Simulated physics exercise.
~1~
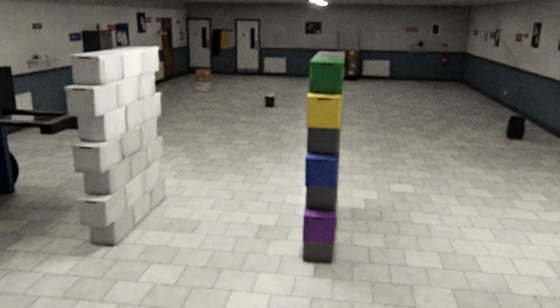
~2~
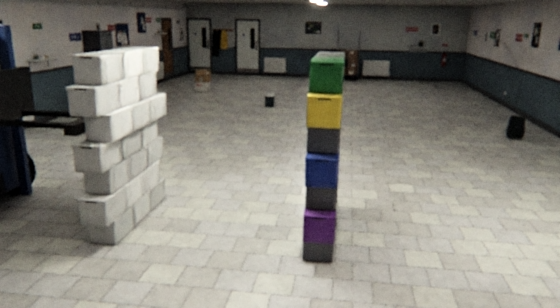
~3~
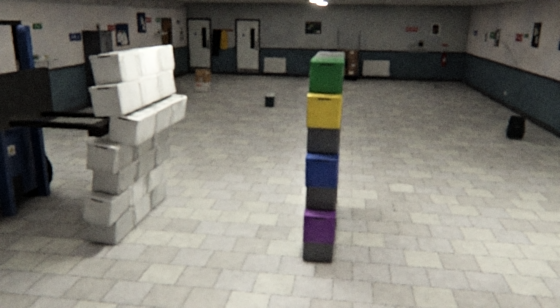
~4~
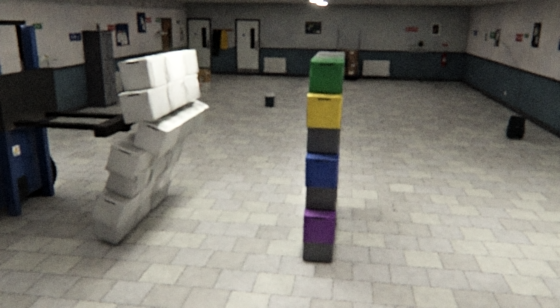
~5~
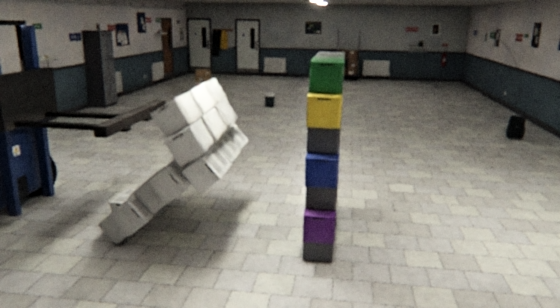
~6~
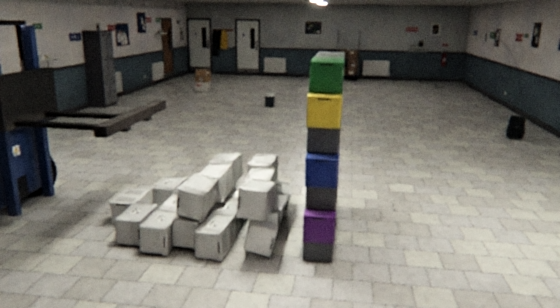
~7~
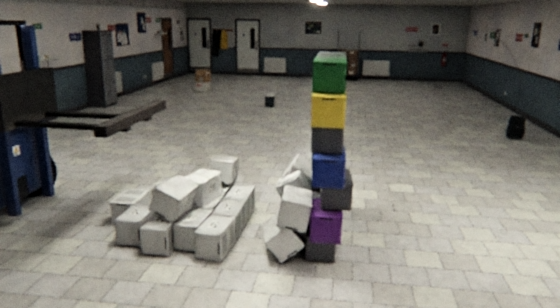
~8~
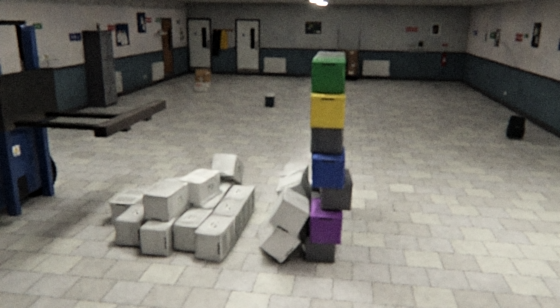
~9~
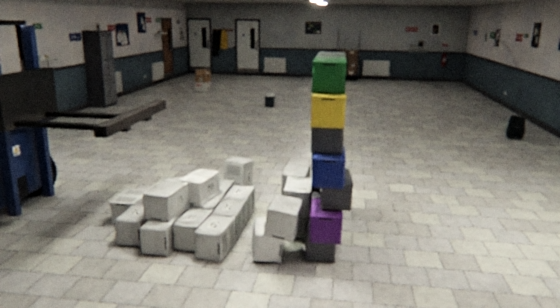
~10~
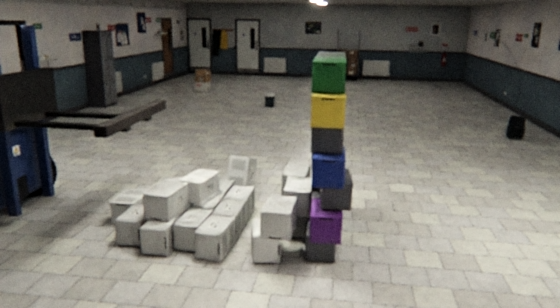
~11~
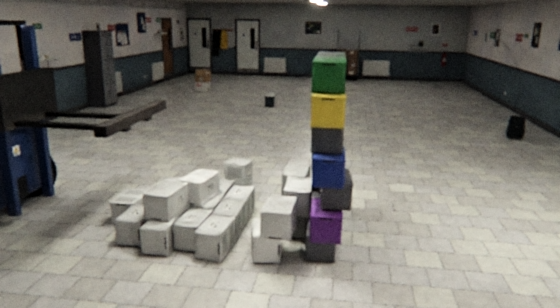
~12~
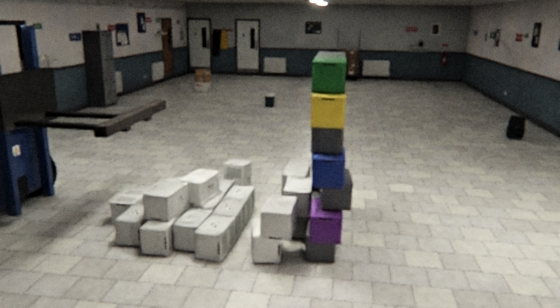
In this clip, a lift truck's beam moves right into a stack of white totes, which leans and tumbles toward a narrow stack of coloured and grey totes, shifting it slightly; the narrow stack remains standing, green tote on top, beside the scattered white totes.
